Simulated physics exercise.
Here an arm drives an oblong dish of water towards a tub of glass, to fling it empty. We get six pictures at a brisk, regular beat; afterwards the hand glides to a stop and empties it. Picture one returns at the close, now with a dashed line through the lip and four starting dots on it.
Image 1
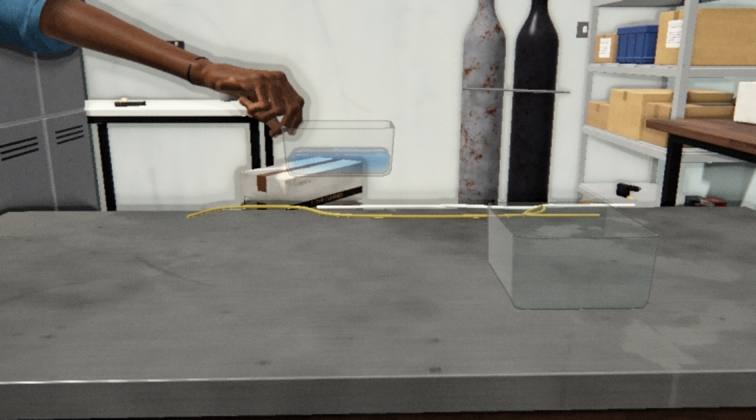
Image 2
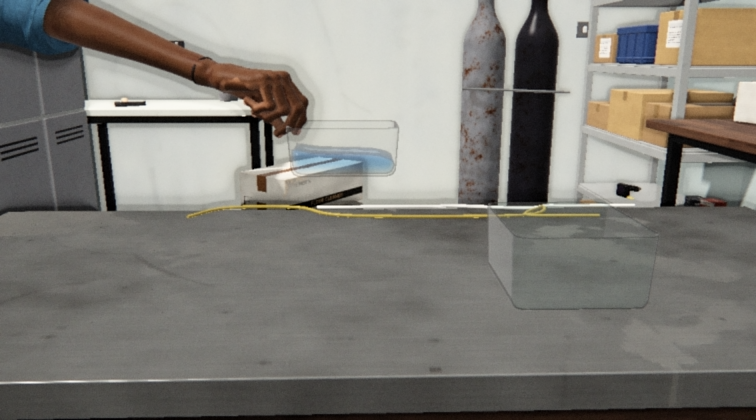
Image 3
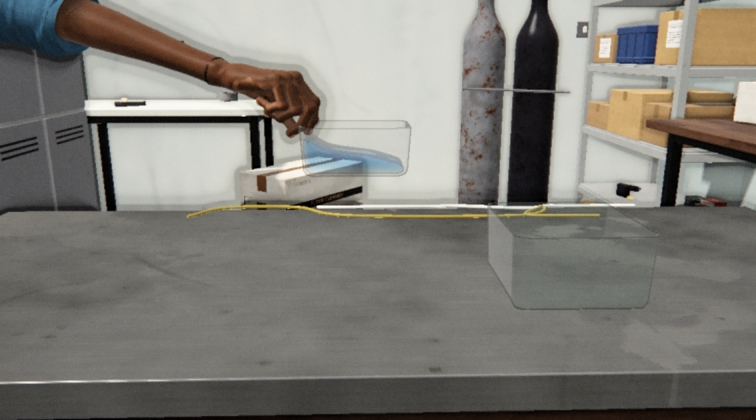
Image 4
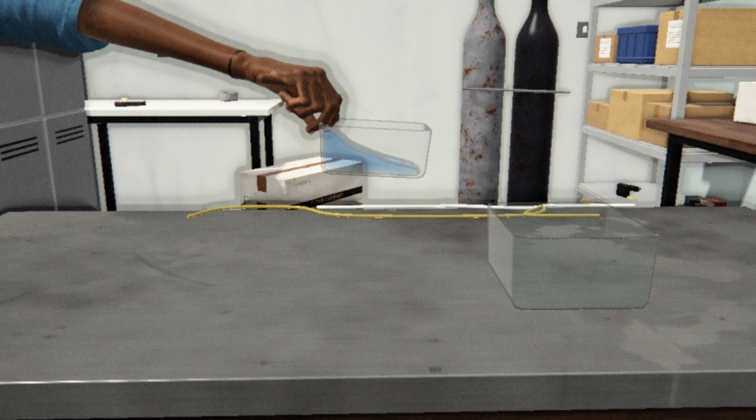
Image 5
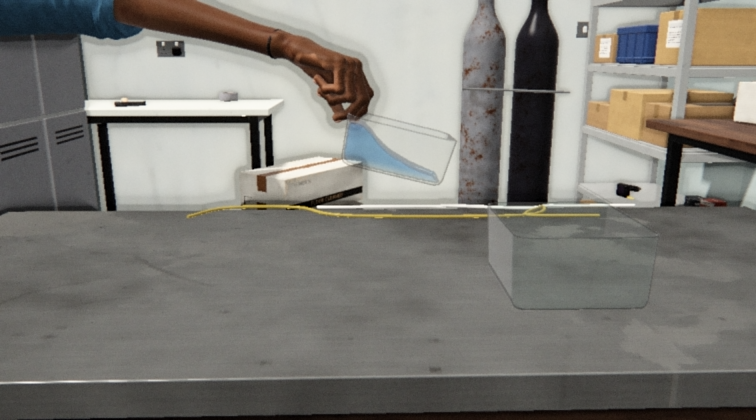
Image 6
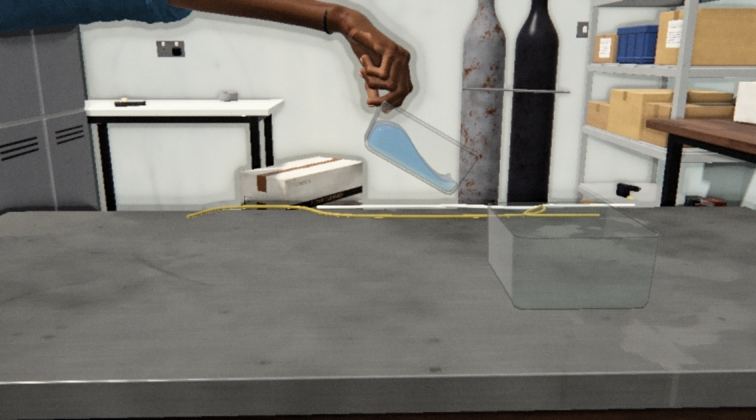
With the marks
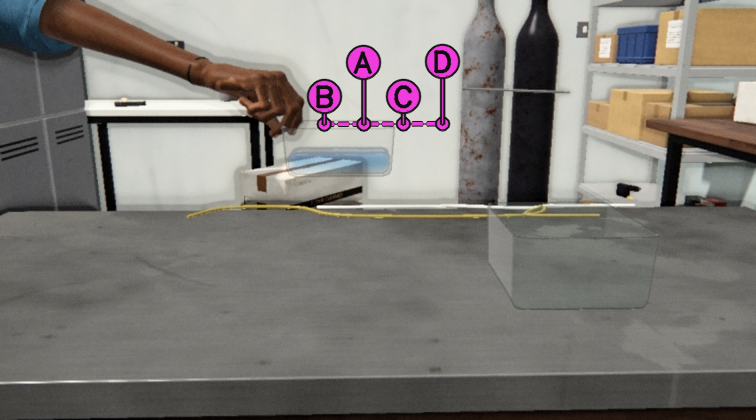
A hand holding a small clear oblong dish of blue water moved it rightward above a grey table, towards a larger glass tub, gradually tilting it steeper while the water sloshed about inside.
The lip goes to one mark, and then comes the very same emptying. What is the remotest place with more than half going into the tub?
It is A.
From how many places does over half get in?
Three of them.
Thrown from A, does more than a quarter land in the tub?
Yes, clearly.
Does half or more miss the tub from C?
No.
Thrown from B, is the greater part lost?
Yes.
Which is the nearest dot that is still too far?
That is dot B.
In magenta, A at (363, 124); B at (324, 124); C at (403, 124); D at (442, 123).
With A, about 69 % lands in the tub, 28 % falls short and 3 % goes beside or beyond.
With B, about 36 % lands in the tub, 60 % falls short and 4 % goes beside or beyond.
With C, about 88 % lands in the tub, 4 % falls short and 8 % goes beside or beyond.
With D, about 76 % lands in the tub, 1 % falls short and 23 % goes beside or beyond.
